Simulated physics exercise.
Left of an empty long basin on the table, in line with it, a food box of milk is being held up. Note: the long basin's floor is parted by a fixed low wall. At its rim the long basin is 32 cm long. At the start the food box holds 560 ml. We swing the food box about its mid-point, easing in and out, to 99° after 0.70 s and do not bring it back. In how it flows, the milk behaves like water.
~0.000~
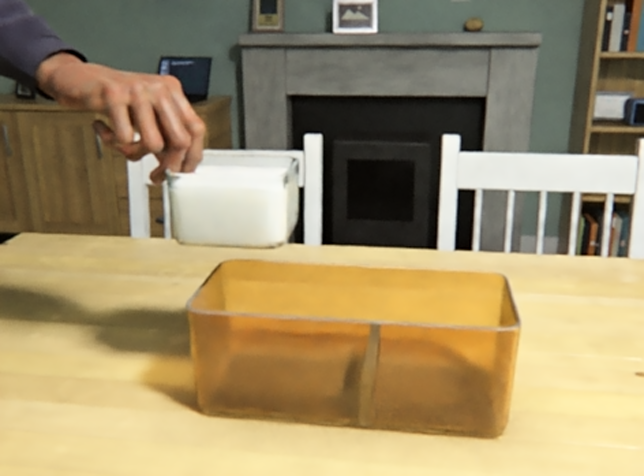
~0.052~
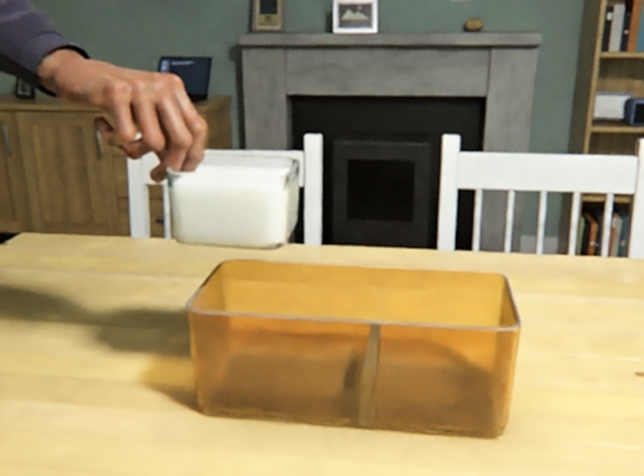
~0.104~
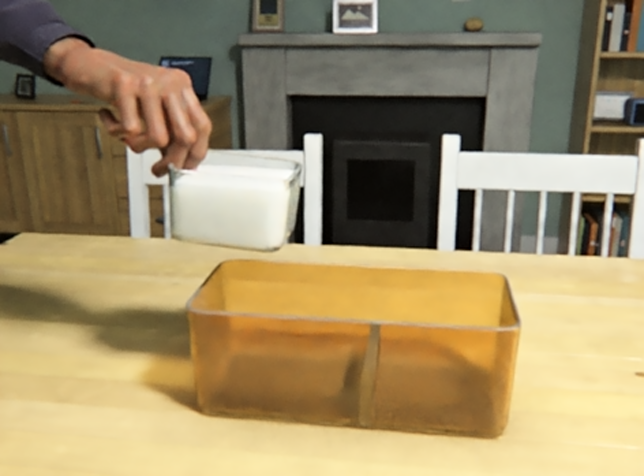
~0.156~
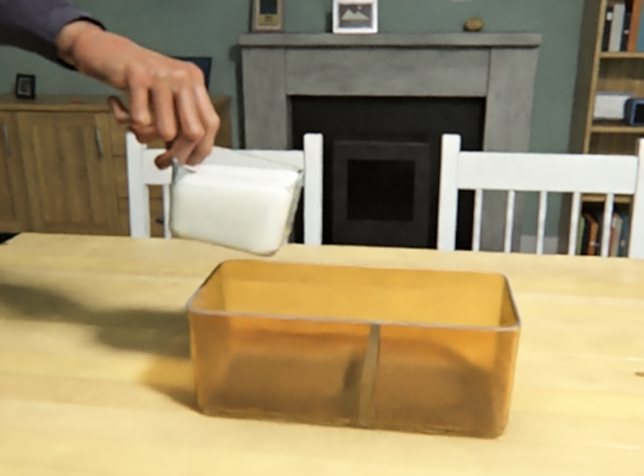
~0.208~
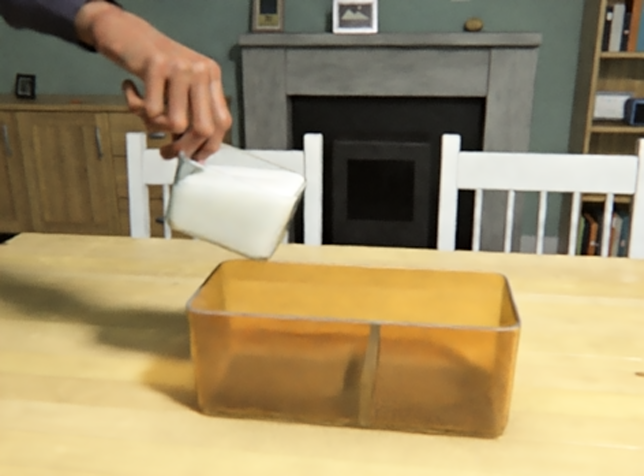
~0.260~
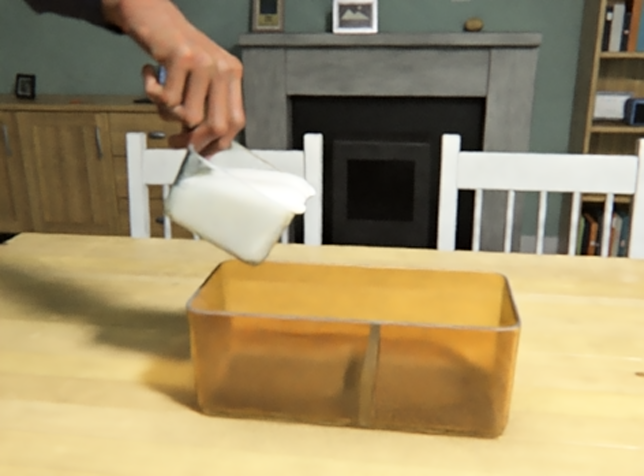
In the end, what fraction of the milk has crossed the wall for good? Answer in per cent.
In the end about 13 per cent has crossed for good.
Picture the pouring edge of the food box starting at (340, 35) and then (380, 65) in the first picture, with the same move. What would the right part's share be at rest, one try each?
Try 1: 85 %; try 2: 90 %.
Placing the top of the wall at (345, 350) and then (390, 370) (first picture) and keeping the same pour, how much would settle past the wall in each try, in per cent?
Result: 60 per cent, then 15 per cent.
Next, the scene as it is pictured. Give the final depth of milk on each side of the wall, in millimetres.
Depths at rest: Left around 22 mm, right around 4 mm.
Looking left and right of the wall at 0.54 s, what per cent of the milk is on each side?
32 on the left, 7 on the right, roughly.
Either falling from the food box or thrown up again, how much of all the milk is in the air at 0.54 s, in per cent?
Estimate: Some 28 % of the total.
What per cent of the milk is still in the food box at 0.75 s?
About 8 per cent.
By 0.54 s the tilt is 87° and 33 per cent is still to pour, 33 is left of the wall and 7 right of it.
By 0.75 s the tilt is 99° and 8 per cent is still to pour, 76 is left of the wall and 12 right of it.
By 0.96 s the tilt is 99° and 2 per cent is still to pour, 84 is left of the wall and 13 right of it.
By 1.20 s the tilt is 99° and 0 per cent is still to pour, 86 is left of the wall and 13 right of it.
At rest 86 per cent lies left of the wall, 13 right of it and 1 outside.
